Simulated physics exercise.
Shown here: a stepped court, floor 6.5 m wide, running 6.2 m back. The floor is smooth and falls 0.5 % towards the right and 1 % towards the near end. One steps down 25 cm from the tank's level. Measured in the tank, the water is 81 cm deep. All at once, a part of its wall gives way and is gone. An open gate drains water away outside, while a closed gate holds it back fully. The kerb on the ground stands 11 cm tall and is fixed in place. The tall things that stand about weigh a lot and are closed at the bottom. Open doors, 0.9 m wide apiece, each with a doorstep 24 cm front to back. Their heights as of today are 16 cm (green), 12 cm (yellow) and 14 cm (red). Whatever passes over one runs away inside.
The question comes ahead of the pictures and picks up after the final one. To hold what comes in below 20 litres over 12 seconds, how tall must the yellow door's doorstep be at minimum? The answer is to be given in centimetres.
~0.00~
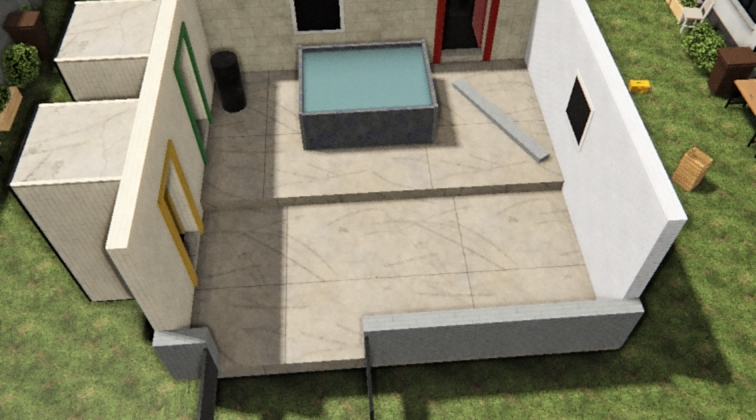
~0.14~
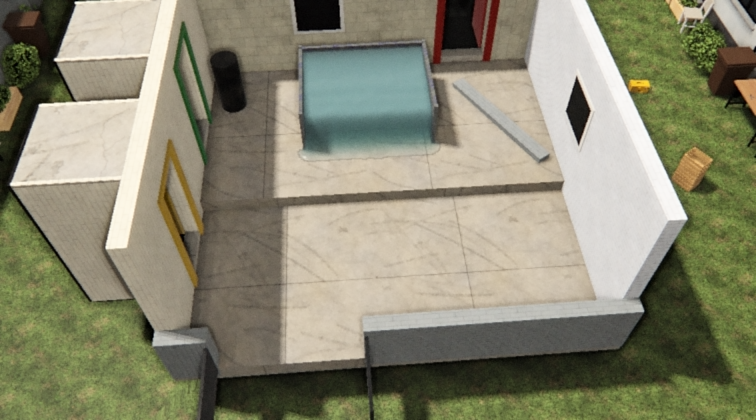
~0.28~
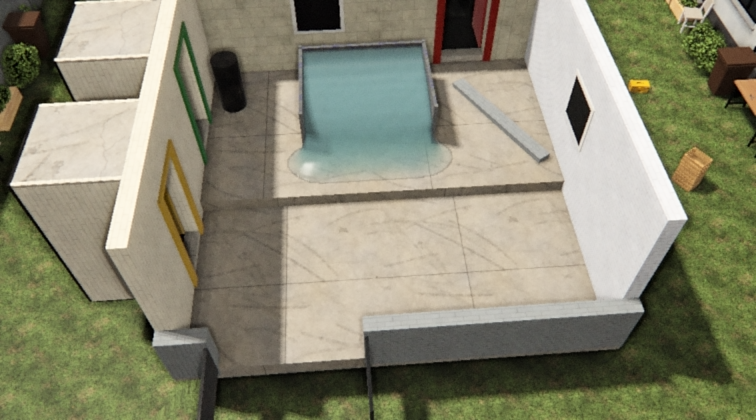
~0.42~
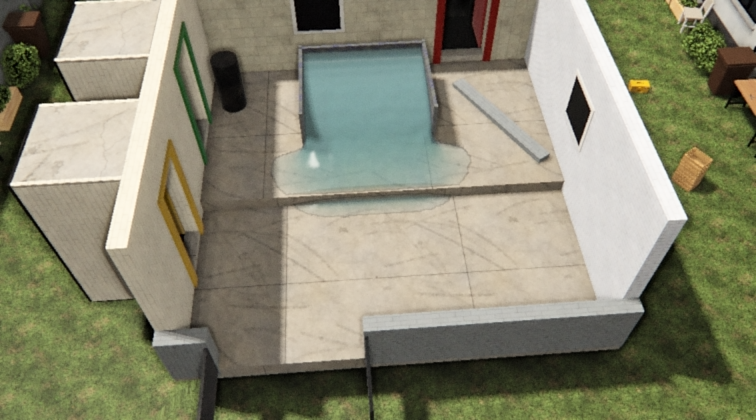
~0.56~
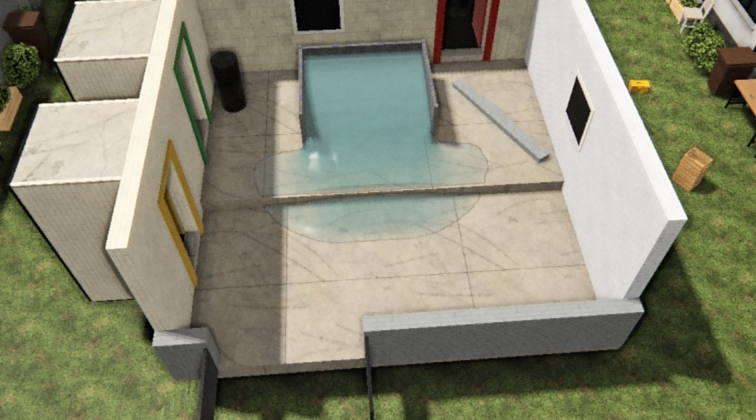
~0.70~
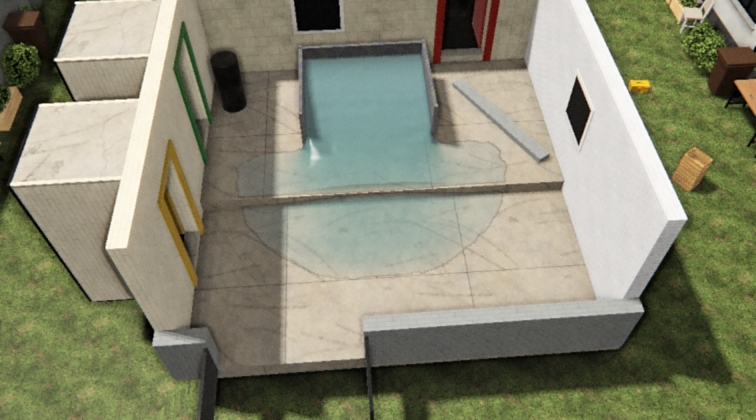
About 7.5 cm.
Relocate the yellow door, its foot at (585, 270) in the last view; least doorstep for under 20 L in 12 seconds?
Minimum: About 24 cm.
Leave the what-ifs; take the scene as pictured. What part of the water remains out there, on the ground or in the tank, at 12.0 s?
Something near 44 out of a hundred parts.
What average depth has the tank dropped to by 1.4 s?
Around 33 centimetres.
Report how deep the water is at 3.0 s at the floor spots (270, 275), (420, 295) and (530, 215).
Approx. 4 / 19 / 1 cm.
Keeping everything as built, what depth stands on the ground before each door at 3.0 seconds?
Door by door in cm - green 0, yellow 7, red 0.
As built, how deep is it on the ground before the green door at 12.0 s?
A ruler would read roughly 0.0 cm.
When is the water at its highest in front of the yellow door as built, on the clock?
Roughly at 7.5 s.
After 1.4 s water covers 60 % of the floor, deepest (49 cm) near (388, 341); 5 cm at the yellow door, 0 litres in over its 12 cm doorstep.
After 3.0 s water covers 60 % of the floor, deepest (44 cm) near (605, 326); 7 cm at the yellow door, 0 litres in over its 12 cm doorstep.
After 12.0 s water covers 55 % of the floor, deepest (12 cm) near (411, 340); 6 cm at the yellow door, 0 litres in over its 12 cm doorstep.
At the yellow door as built, the water arrived by 1.3 s and peaked near 12 cm at 7.4 s.
Run again over the same 12 s with other heights there, 38 litres in over 6 cm, 11 litres over 8.5 cm. The limit of 20 litres is kept from about 7.5 cm up.
